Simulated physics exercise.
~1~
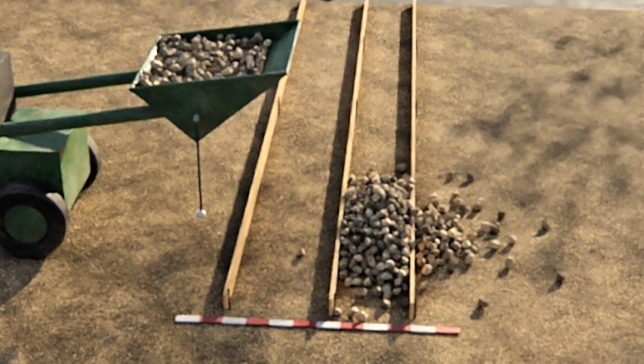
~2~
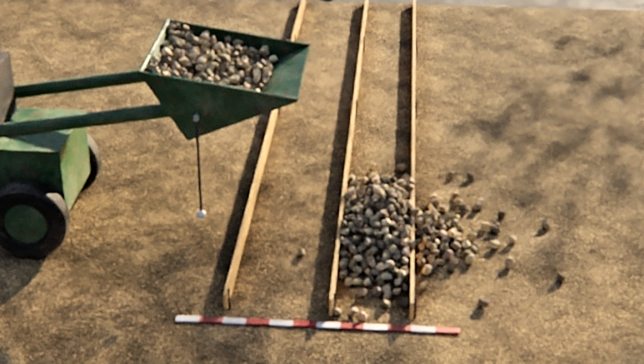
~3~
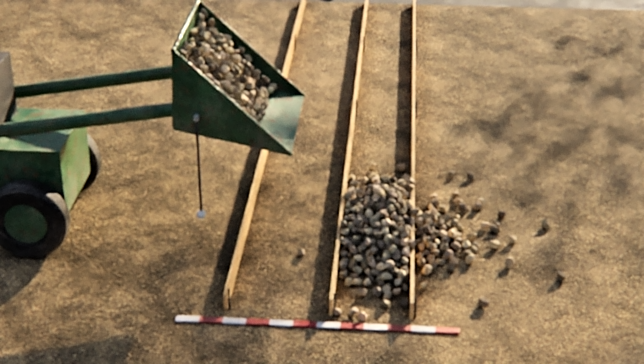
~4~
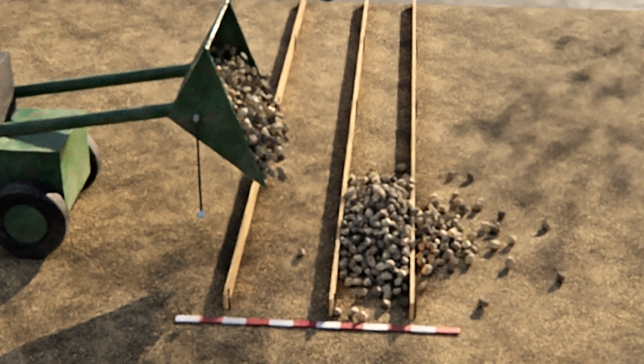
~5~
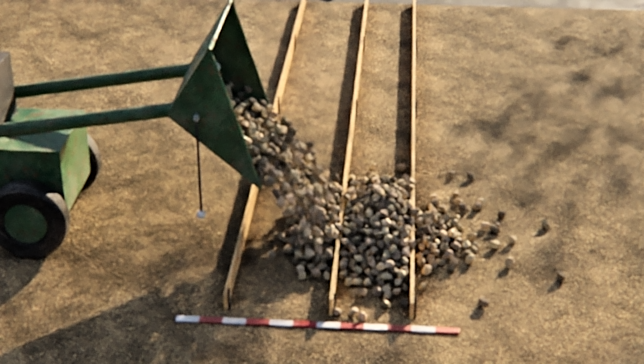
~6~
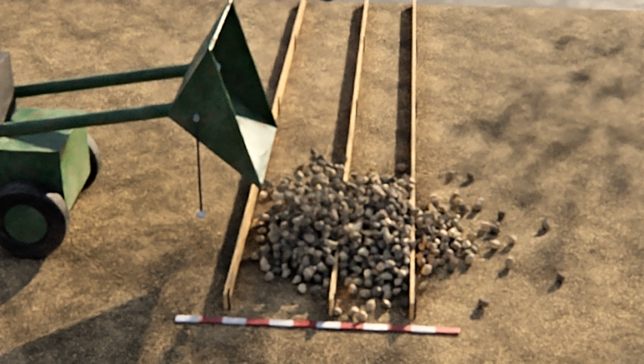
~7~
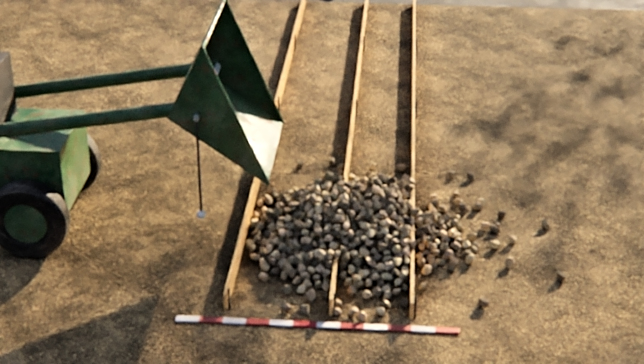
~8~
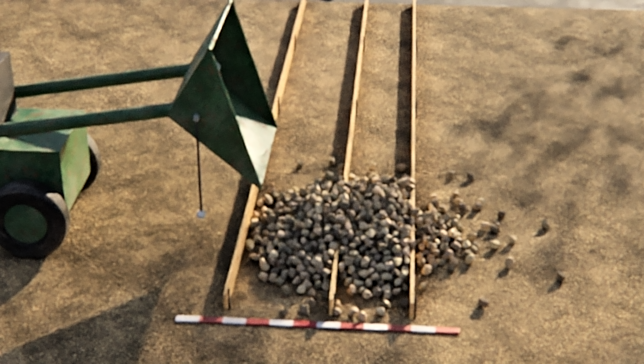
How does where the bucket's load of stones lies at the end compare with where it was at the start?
At the start the load sat up in the green bucket. By the end it lay lower and further right on the ground, mostly between the left and middle boards and joined to the earlier heap.
